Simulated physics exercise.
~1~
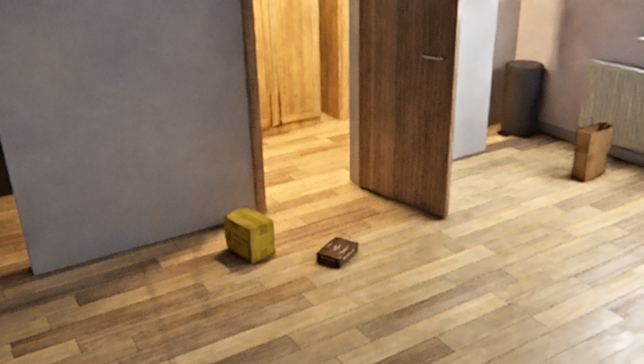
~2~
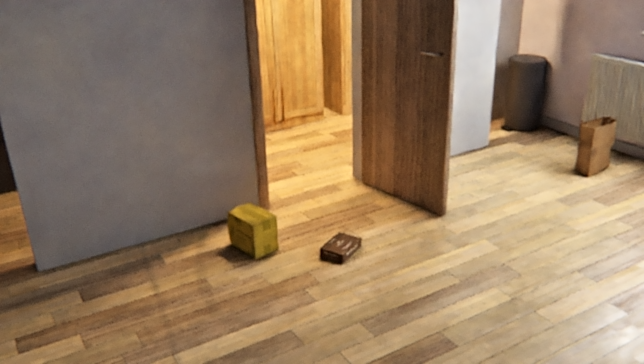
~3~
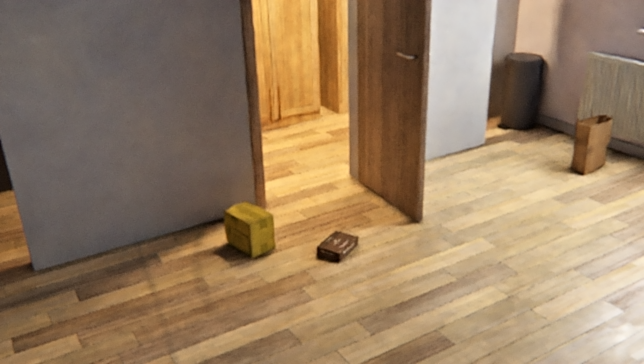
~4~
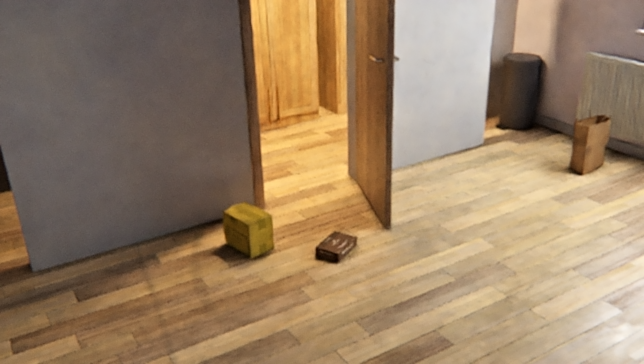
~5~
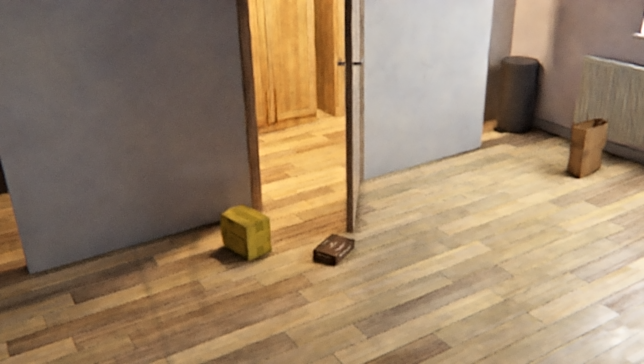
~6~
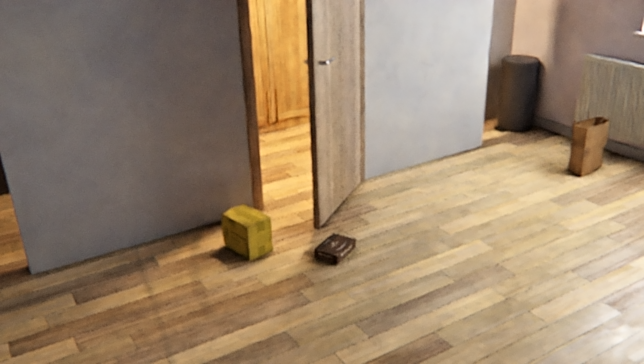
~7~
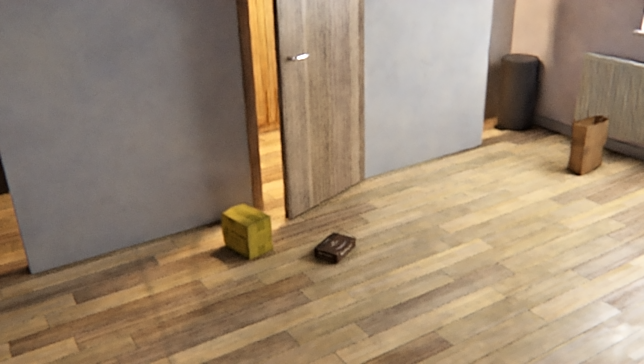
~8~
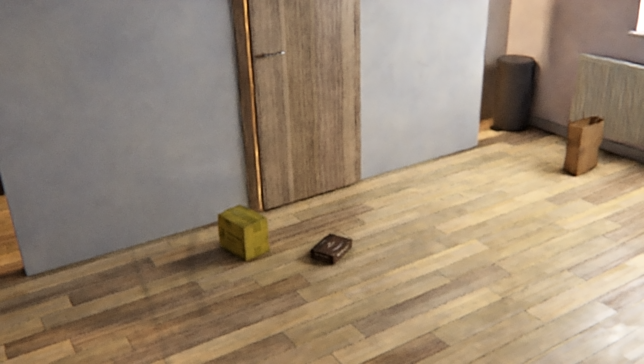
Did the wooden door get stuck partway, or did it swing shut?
It swung shut, passing clear of the yellow parcel and the brown packet on the floor.
